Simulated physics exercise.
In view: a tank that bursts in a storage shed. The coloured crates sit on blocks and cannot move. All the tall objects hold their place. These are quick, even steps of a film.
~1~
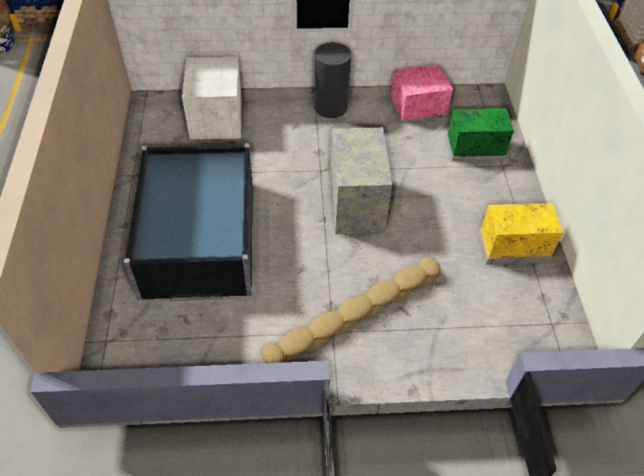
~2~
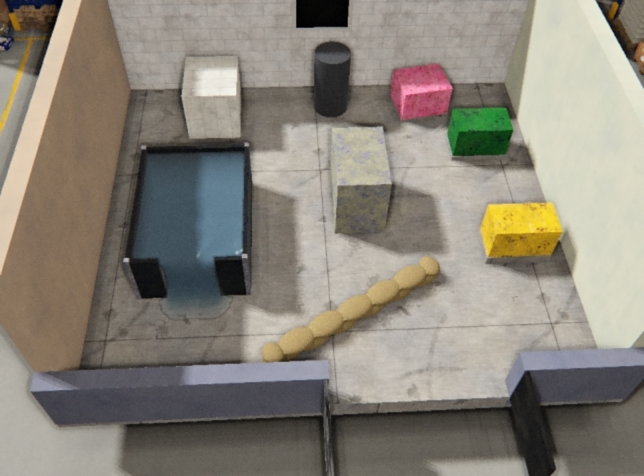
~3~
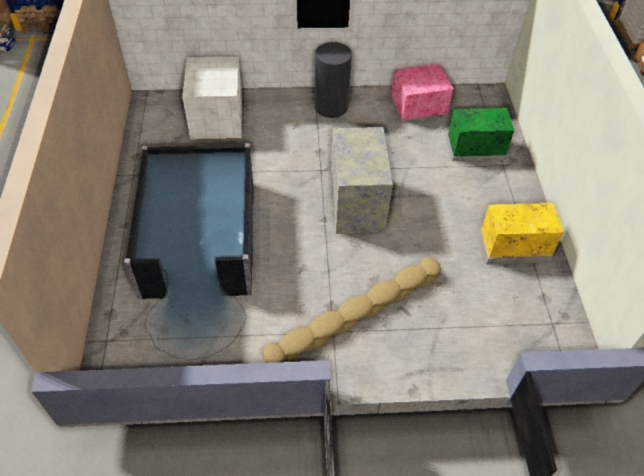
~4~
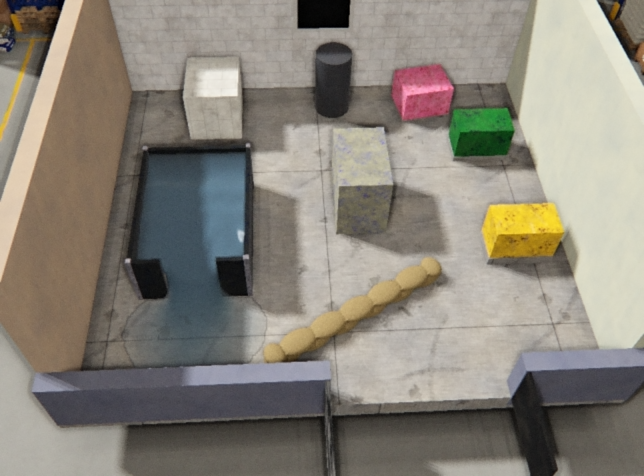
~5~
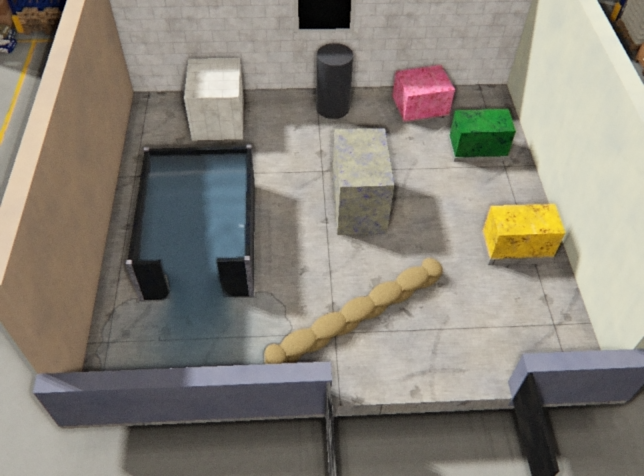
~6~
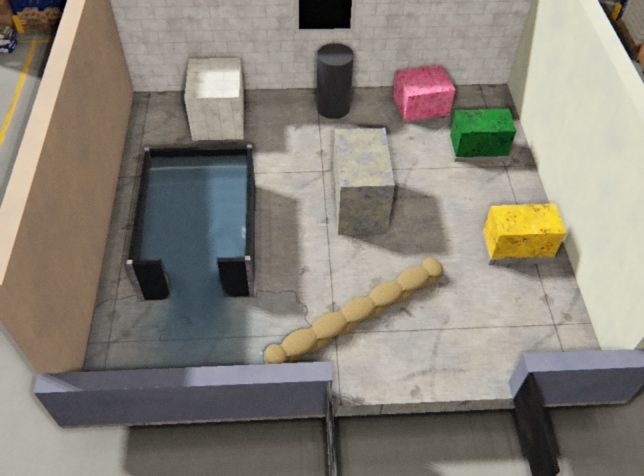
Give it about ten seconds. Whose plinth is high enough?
The green crate keeps dry; the yellow crate keeps dry; the pink crate is soaked.
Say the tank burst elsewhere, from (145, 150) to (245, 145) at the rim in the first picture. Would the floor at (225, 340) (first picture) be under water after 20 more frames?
Answer: Free of water.
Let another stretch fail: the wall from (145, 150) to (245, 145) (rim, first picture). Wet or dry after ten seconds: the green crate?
My reading: The green one is wetted.
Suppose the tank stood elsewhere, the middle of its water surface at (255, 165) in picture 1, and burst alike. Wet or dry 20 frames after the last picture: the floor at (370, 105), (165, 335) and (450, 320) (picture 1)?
As listed: No water, wet, wet.
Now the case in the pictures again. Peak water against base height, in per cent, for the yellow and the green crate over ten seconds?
Roughly 70 per cent, then 70 per cent.
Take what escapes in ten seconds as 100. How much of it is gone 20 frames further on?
Some 30 per cent.
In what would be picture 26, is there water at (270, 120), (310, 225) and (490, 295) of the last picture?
In turn: Dry, wet, wet.
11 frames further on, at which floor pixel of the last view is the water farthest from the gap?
Close to (540, 354).
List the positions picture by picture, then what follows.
In the first picture, the water tank at (192, 204) is whole and still.
In the second picture, the front is at (224, 306), out from the gap at (192, 281).
In the third picture, water pours out at (193, 283) and has run to (210, 349).
In the fourth picture, water pours out at (194, 284) and has run to a hidden place.
In the fifth picture, water pours out at (195, 284) and has run to a hidden place.
In the sixth picture, water pours out at (195, 284) and has run to a hidden place.
A moment on, water covers 15 % of the floor; the green crate not reached, the yellow crate not reached, the pink crate not reached.
Next, water covers 35 % of the floor; the green crate not reached, the yellow crate not reached, the pink crate not reached.
Then, water covers 55 % of the floor; the green crate not reached, the yellow crate water round its plinth, the pink crate not reached.
Later, water covers 75 % of the floor; the green crate water round its plinth, the yellow crate water round its plinth, the pink crate water round its plinth.
In the end, water covers 95 % of the floor; the green crate stayed above the water, the yellow crate stayed above the water, the pink crate was topped.
